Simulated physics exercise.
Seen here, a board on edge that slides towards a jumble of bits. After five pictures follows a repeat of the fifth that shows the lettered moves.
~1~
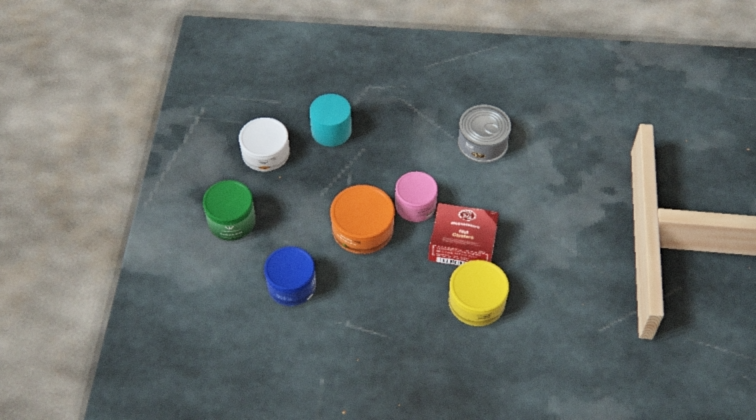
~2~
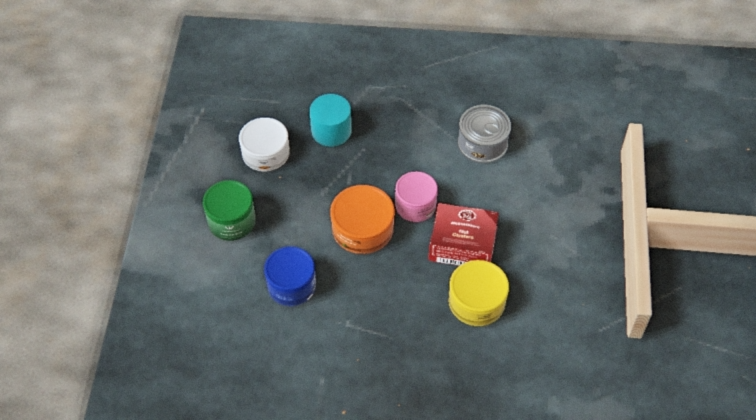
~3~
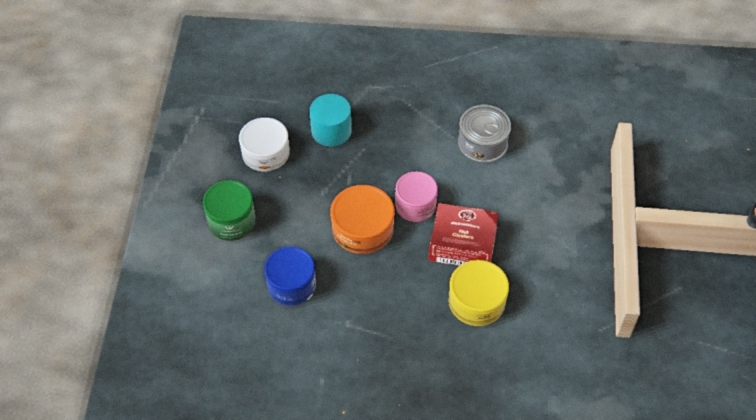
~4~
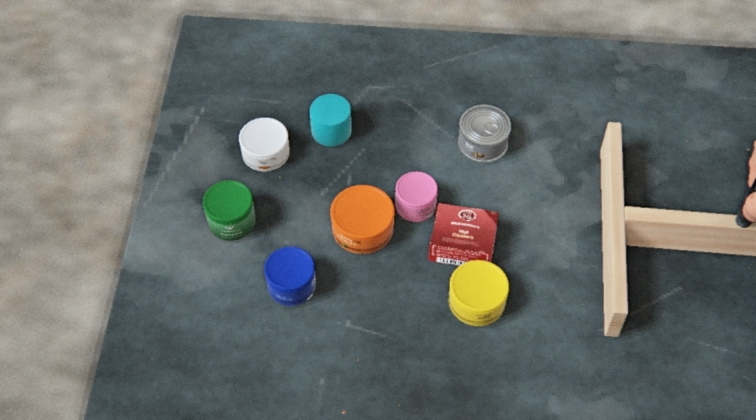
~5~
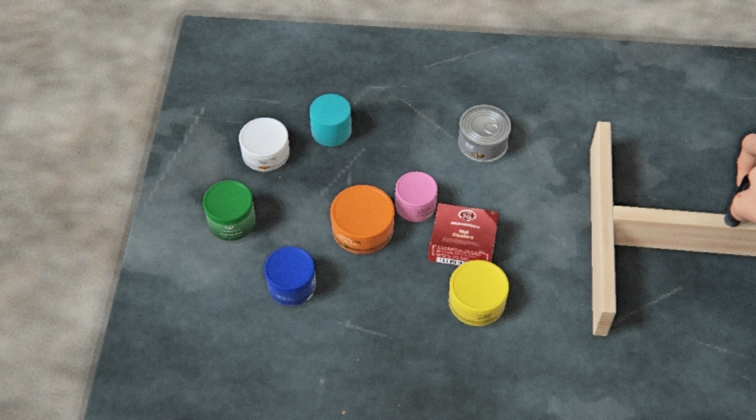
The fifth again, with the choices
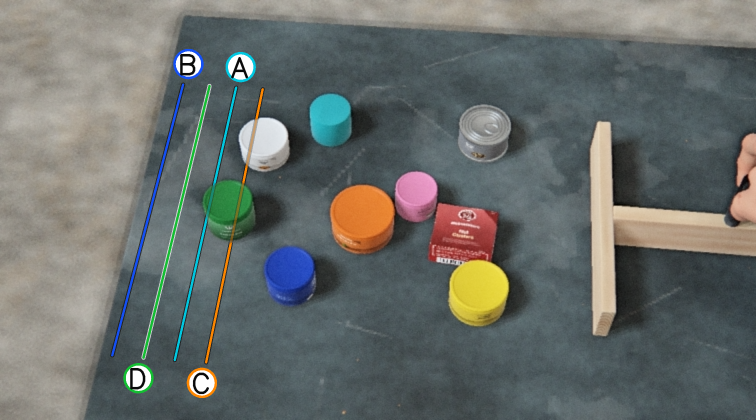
The footage shows a wooden board on edge, attached to a long handle, sliding slowly left across a dark surface as a hand comes into view gripping the handle; the colourful jars, grey tin and red box stay still.
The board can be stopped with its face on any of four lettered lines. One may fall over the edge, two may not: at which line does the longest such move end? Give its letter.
At C, and not beyond.
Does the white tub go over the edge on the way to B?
Yes.
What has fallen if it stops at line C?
It is the green jar.
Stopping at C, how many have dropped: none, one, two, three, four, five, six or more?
By then, one.
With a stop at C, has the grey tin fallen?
By then, no.
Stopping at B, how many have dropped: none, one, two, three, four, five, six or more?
In all, six or more.
On the marked copy, A at (208, 212); B at (151, 209); C at (237, 214); D at (179, 210).
With C. Early on, board (474, 202); yellow jar (431, 289); grey tin (445, 131).
Further on, board (342, 194); green jar (187, 210); orange jar (243, 209).
At the end, board (238, 187); green jar over the edge; orange jar (144, 197); one fallen.
As for the rest, A drops three; B drops seven; D drops three.
